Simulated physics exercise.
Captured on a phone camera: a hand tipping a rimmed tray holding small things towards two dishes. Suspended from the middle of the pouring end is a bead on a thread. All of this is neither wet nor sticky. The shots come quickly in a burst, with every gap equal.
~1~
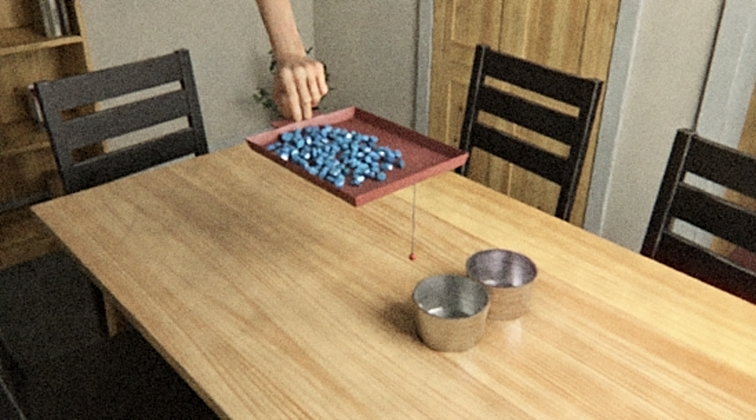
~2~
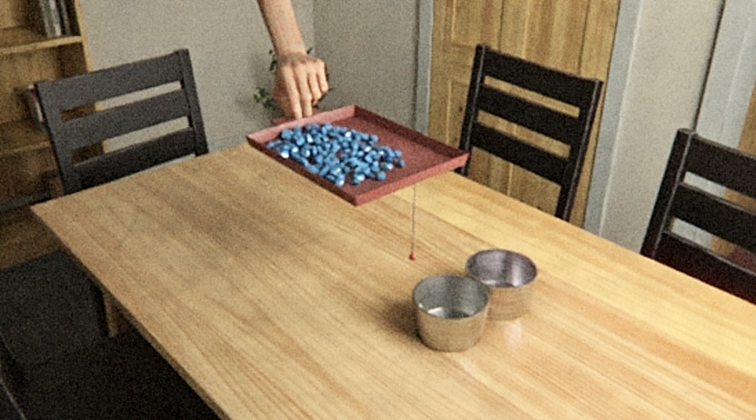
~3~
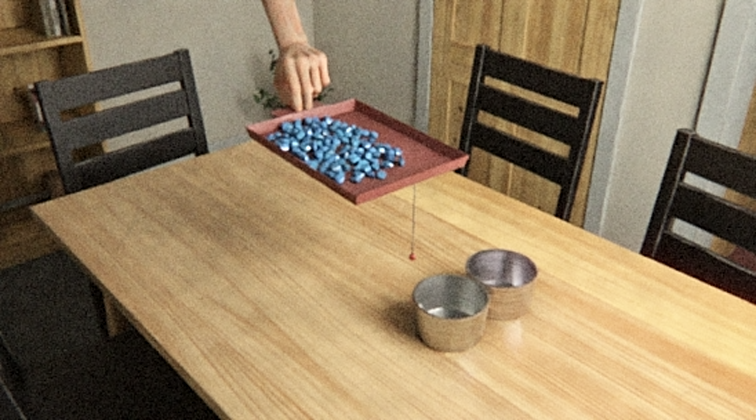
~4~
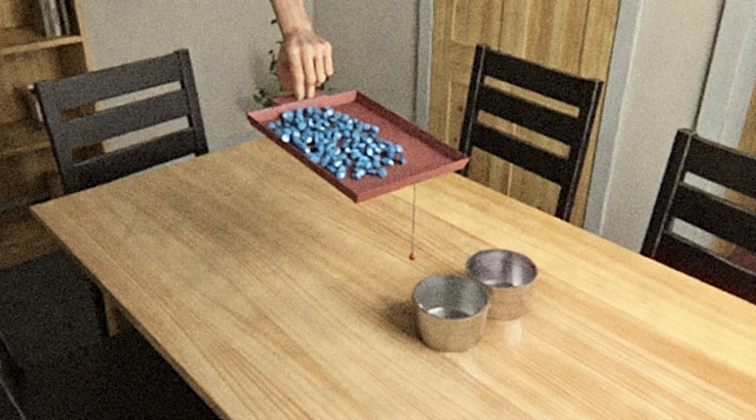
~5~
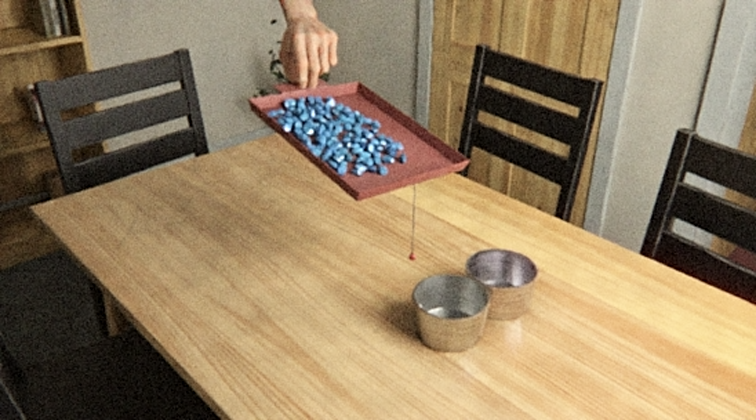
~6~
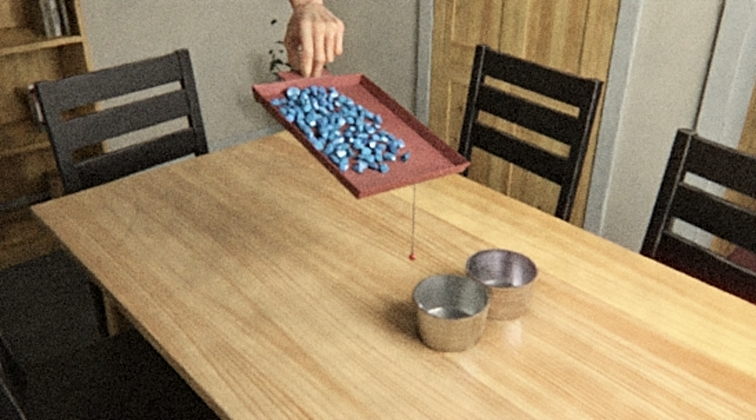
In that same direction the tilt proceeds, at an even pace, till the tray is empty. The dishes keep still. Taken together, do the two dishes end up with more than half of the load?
Honestly, the catch comes out below half of the load.
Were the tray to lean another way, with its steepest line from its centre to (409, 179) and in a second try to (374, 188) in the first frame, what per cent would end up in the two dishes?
Respectively close to 50 and 0 in a hundred.
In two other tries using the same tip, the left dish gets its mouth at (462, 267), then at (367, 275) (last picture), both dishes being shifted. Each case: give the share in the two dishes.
It works out to 60 percent and then 10 percent.
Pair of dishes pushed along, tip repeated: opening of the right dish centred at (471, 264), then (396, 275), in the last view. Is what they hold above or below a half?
First shift, a majority share; second shift, a minority share.
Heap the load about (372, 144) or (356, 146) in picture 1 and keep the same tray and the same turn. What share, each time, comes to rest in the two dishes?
In order, 20 % then 20 %.
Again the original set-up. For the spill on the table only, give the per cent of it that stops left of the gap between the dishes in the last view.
Around 80 per cent, give or take.
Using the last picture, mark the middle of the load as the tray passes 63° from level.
Roughly at (440, 166).
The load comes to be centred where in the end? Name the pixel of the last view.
The centre comes to rest close to (462, 282).
Just after the last frame, tray tipped steeply; the larger part on the tray; just a few in the right dish; roughly a quarter in the air.
A moment on, tray tipped past a quarter turn; about a tenth on the tray; about a tenth in the left dish; about a tenth in the right dish; roughly half outside both; roughly a quarter in the air.
Further on, tray tipped past a quarter turn; about a tenth in the left dish; about a tenth in the right dish; the larger part outside both.
When it is over, tray tipped past a quarter turn; about a tenth in the left dish; about a tenth in the right dish; the larger part outside both.
